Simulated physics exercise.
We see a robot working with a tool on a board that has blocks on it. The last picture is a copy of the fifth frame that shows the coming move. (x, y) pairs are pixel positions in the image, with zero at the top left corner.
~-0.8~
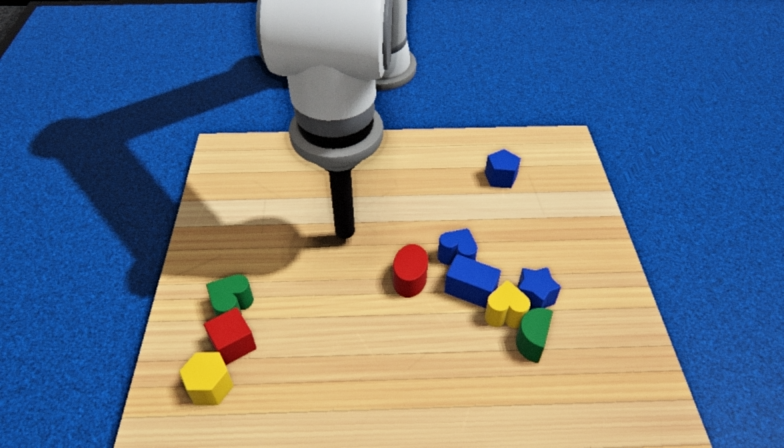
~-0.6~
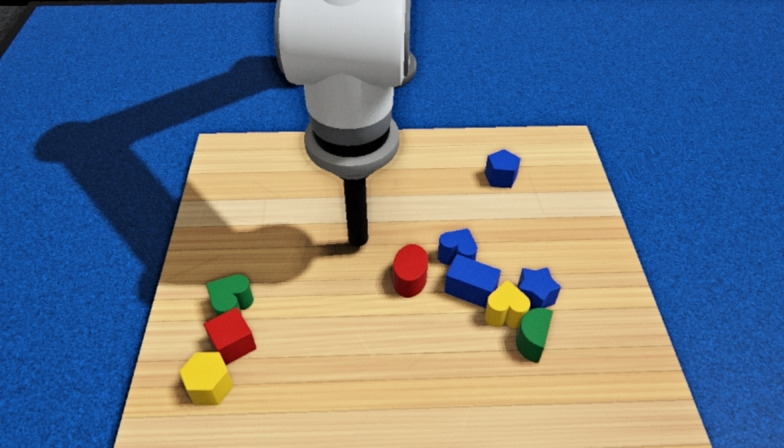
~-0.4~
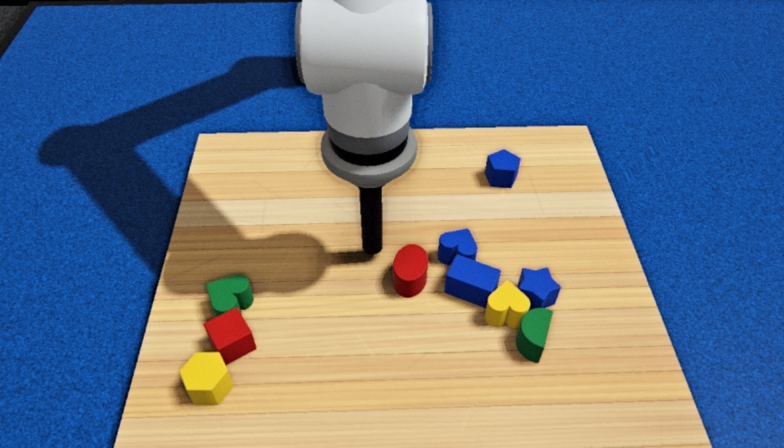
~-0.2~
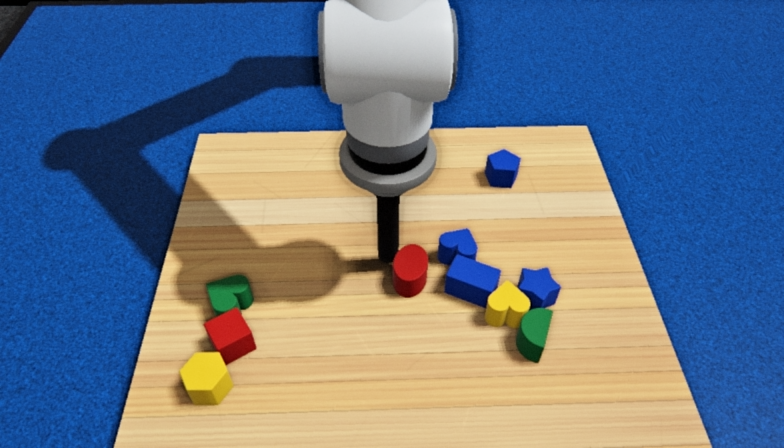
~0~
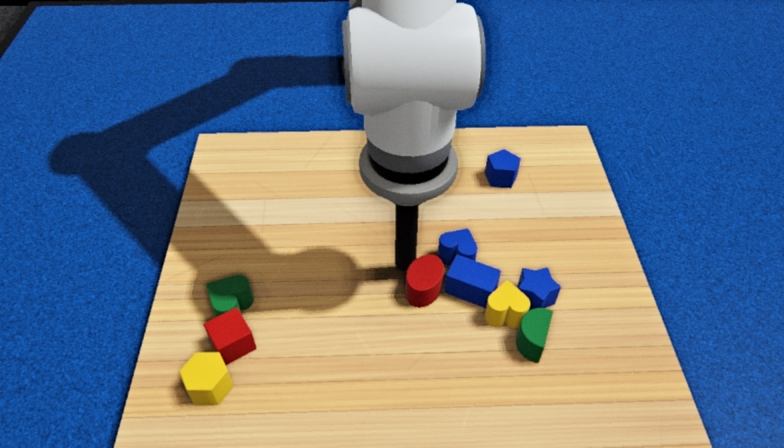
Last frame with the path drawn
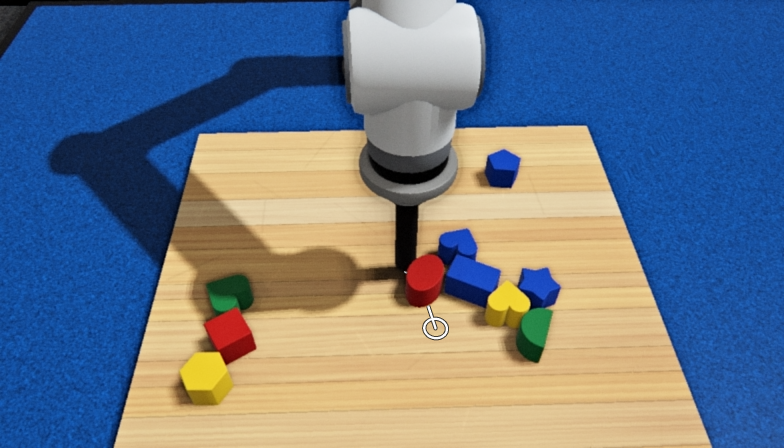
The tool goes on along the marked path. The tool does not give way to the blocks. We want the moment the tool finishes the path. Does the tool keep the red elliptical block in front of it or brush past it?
The red elliptical block won't leave the front of the tool.
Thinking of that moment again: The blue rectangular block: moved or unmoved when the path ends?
The push reaches it.
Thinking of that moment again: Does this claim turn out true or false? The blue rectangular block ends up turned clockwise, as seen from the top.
False
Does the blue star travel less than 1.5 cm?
My answer is yes.
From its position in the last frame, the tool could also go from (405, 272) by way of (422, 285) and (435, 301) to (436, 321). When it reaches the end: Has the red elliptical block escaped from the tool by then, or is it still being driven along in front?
Looking at the end of the path, the red elliptical block is still being driven ahead.
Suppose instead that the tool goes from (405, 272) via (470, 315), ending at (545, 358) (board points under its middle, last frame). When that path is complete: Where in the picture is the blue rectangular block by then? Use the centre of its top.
I'd guess (499, 275).
Drawn move, from (405, 272) by way of (421, 287) and (428, 307) to (436, 328).
On the path given first. Halfway along, tool (426, 289); red elliptical block (445, 300); blue rectangular block (484, 279), turned 45° anticlockwise; yellow heart (515, 299); green half-round block (540, 327); blue star (542, 281).
At the end, tool (436, 321); red elliptical block (464, 328), turned 15° anticlockwise; blue rectangular block (484, 279), turned 45° anticlockwise; yellow heart (515, 299); green half-round block (540, 327); blue star (542, 281).
